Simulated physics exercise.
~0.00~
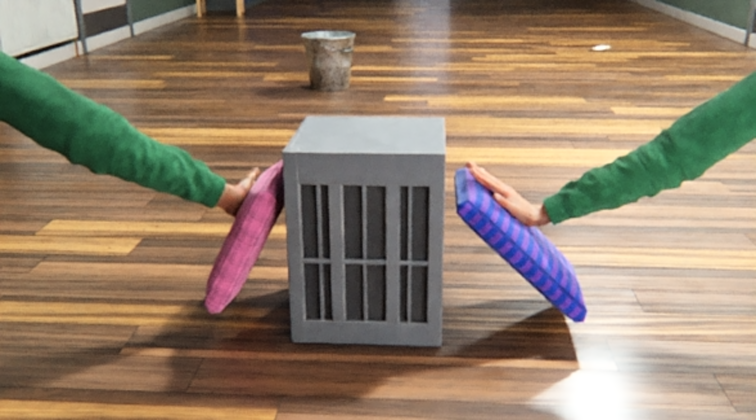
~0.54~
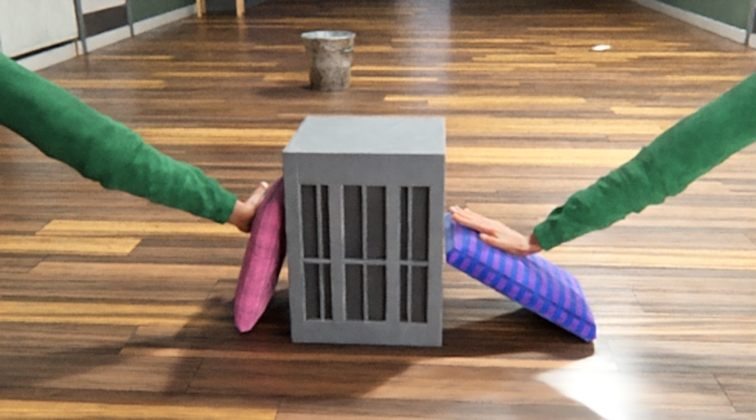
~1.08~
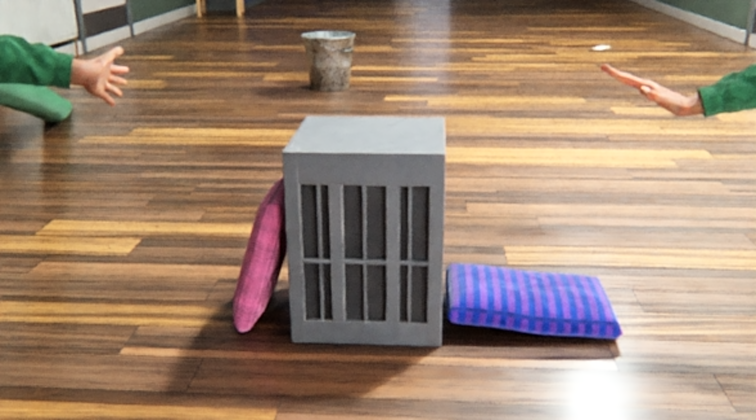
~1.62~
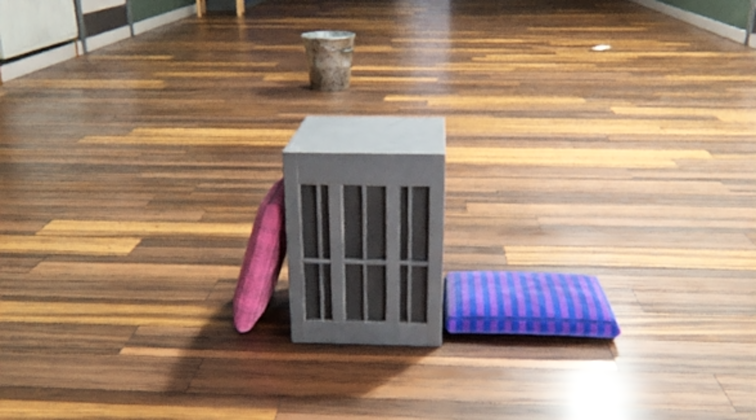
On a glossy wooden floor in a wide room, seen from the front and slightly above, a grey crate with slatted openings stands in the centre, a metal bucket behind it. Two green-sleeved arms reach in from either side, the left hand pressing a pink soft bag against the crate and the right hand holding a striped blue and purple pillow at a slant. Both objects are lowered to the floor, the pillow sloping further. The hands let go and draw back, and the pillow slides down flat. The hands leave, with the pink bag still leaning and the pillow lying beside the crate.
